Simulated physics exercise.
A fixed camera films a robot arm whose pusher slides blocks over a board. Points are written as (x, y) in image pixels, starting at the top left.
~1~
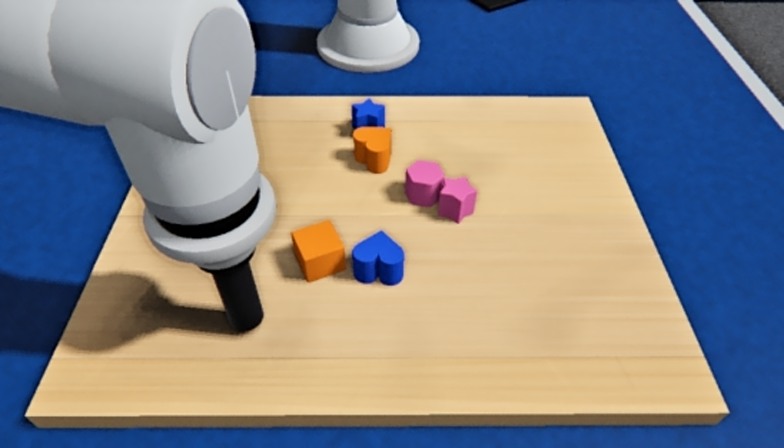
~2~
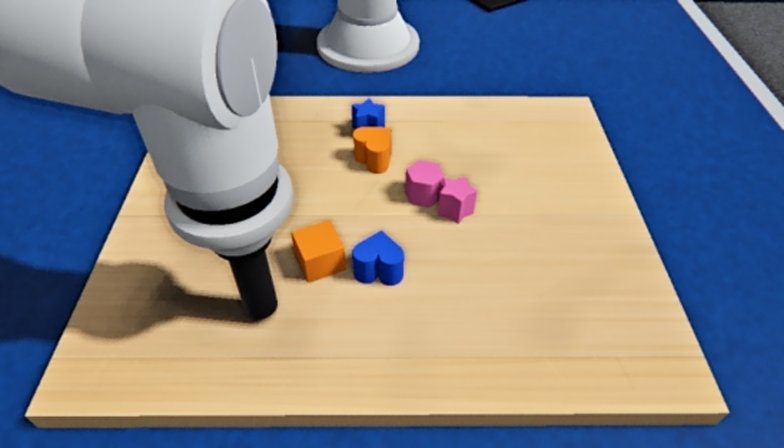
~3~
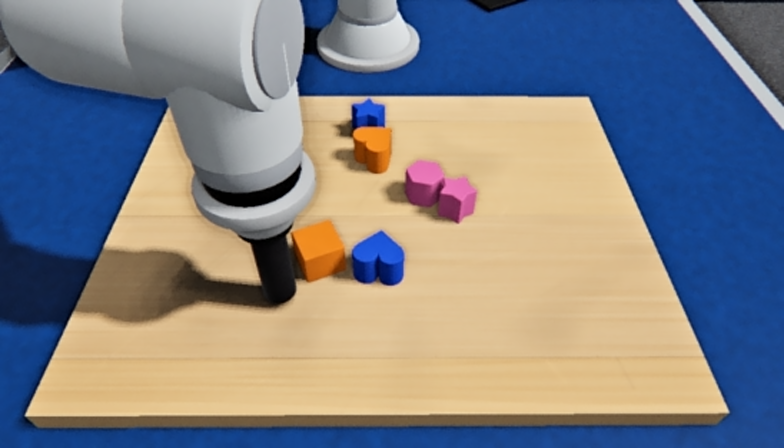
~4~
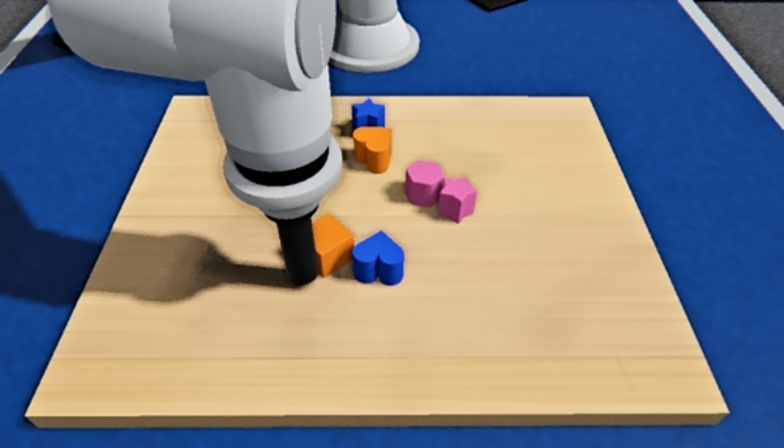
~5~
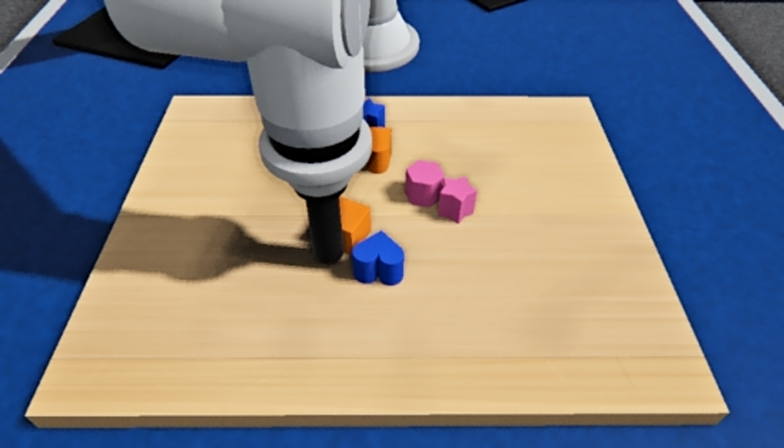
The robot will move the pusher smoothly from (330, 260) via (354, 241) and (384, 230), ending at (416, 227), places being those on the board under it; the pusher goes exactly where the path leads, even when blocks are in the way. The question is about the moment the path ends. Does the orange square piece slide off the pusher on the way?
I believe so.
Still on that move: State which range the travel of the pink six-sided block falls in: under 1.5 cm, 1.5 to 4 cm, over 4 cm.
Under 1.5 cm.
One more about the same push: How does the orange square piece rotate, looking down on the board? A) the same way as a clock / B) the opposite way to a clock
B: The opposite way to a clock.
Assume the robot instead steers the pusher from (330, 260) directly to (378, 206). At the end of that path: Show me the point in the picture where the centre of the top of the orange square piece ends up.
It will end up at (377, 161).
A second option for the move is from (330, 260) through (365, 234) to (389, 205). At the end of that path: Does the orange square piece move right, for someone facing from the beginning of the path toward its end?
In short: No.
The first path, step by step. One third of the way, pusher at (354, 233); orange square piece at (360, 193), turned 25° anticlockwise.
Two thirds of the way, pusher at (384, 223); orange square piece at (365, 185), turned 45° anticlockwise.
At the end, pusher at (416, 220); orange square piece at (365, 185), turned 45° anticlockwise; blue heart unmoved; pink six-sided block unmoved.
